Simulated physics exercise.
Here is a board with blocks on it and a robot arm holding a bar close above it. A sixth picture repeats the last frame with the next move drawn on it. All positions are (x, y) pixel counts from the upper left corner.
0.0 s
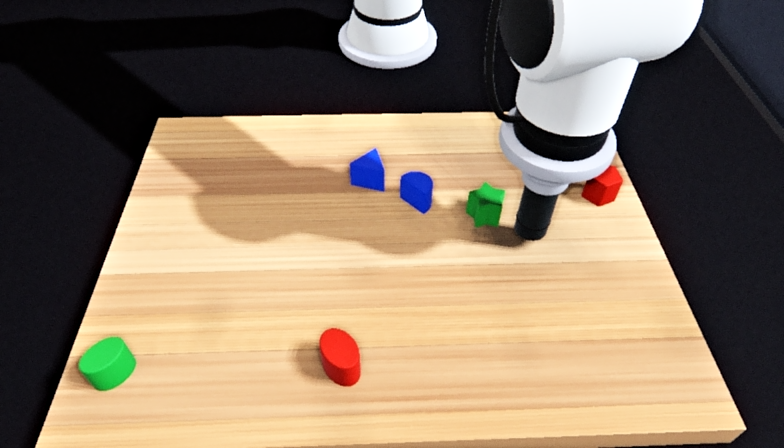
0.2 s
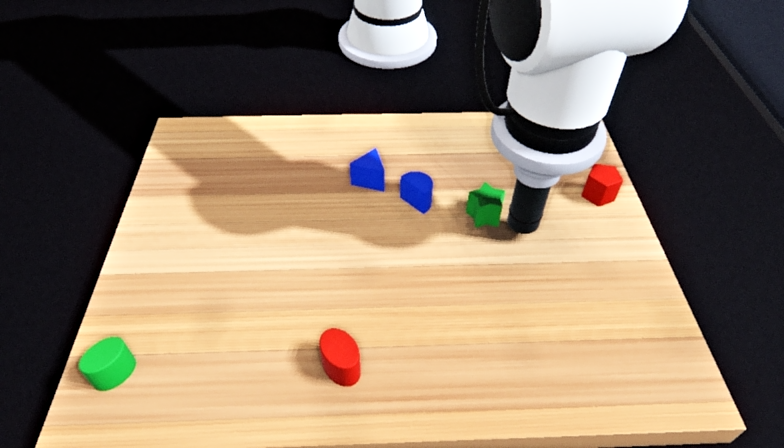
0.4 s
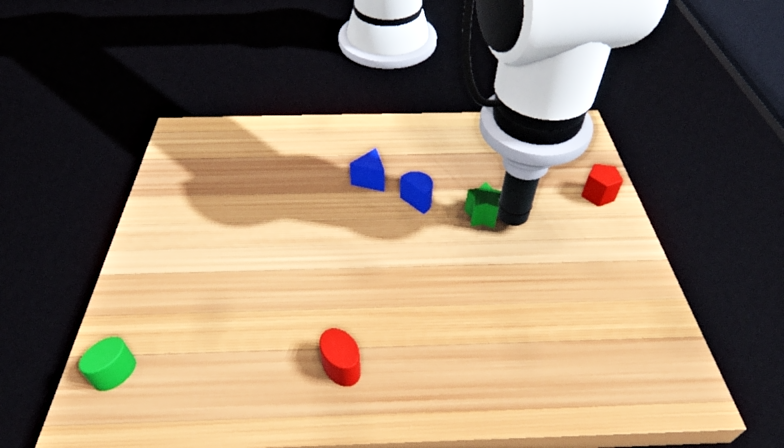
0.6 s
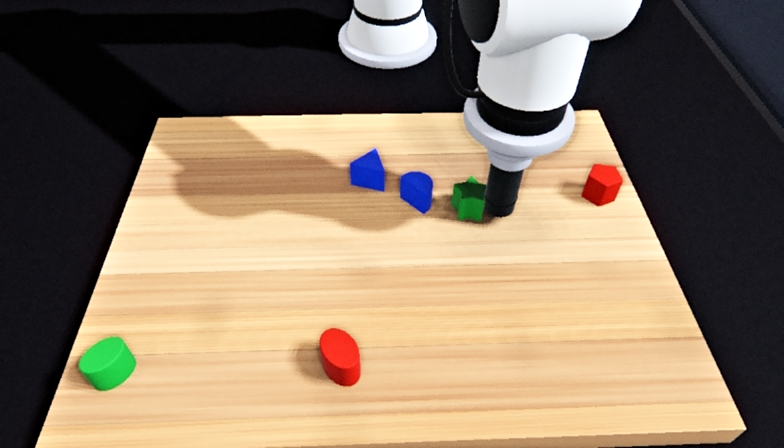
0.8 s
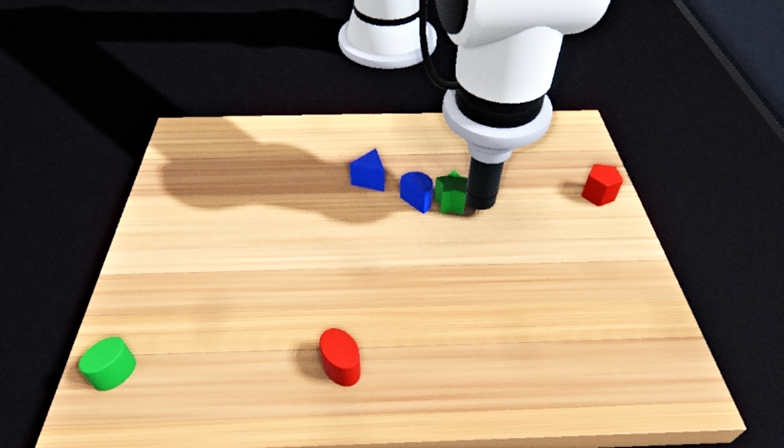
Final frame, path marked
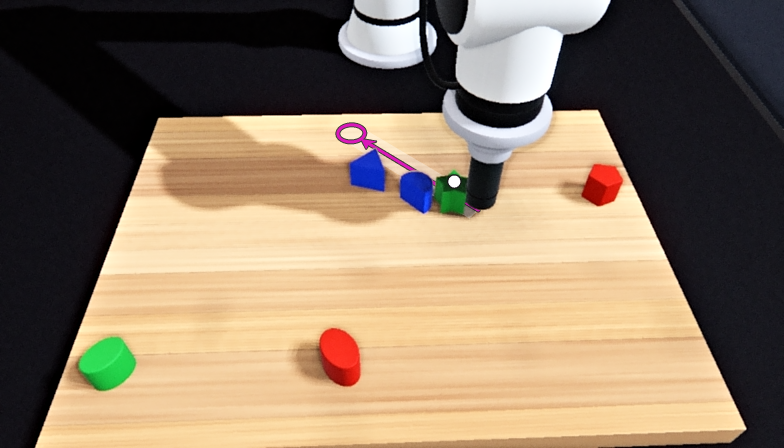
On a light wooden board scattered with blue, green and red blocks, a robot arm lowers a dark bar near the right side, just beside a green star. The bar slides left and slightly away, meets the star, and pushes it a short way toward the blue D-shaped block, ending close beside it.
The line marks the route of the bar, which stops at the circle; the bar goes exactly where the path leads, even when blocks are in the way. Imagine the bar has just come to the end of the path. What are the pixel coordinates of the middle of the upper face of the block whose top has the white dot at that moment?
If I read the scene right, the answer is (392, 160).
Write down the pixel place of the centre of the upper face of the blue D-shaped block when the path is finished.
The middle of its upper face should be somewhere near (388, 180).
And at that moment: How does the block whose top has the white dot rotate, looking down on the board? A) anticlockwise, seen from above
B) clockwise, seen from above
(A)
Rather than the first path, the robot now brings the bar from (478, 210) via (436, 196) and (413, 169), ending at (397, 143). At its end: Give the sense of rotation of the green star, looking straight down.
Watching from overhead, you'd notice the green star rotating counter-clockwise.
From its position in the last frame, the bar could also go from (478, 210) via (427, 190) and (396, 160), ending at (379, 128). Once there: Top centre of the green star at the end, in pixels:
In the picture, it is at (380, 161).
The drawn path runs in a line from (478, 210) to (351, 133); the dot is on the green star.
The first path, step by step. One third of the way, bar at (433, 172); blue D-shaped block at (390, 179), turned 35° anticlockwise; green star at (408, 166), turned 35° anticlockwise.
Two thirds of the way, bar at (390, 147); blue three-sided block at (364, 162); blue D-shaped block at (388, 180), turned 40° anticlockwise; green star at (392, 160), turned 80° anticlockwise.
At the end, bar at (351, 123); blue three-sided block at (364, 162); blue D-shaped block at (388, 180), turned 40° anticlockwise; green star at (392, 160), turned 80° anticlockwise.
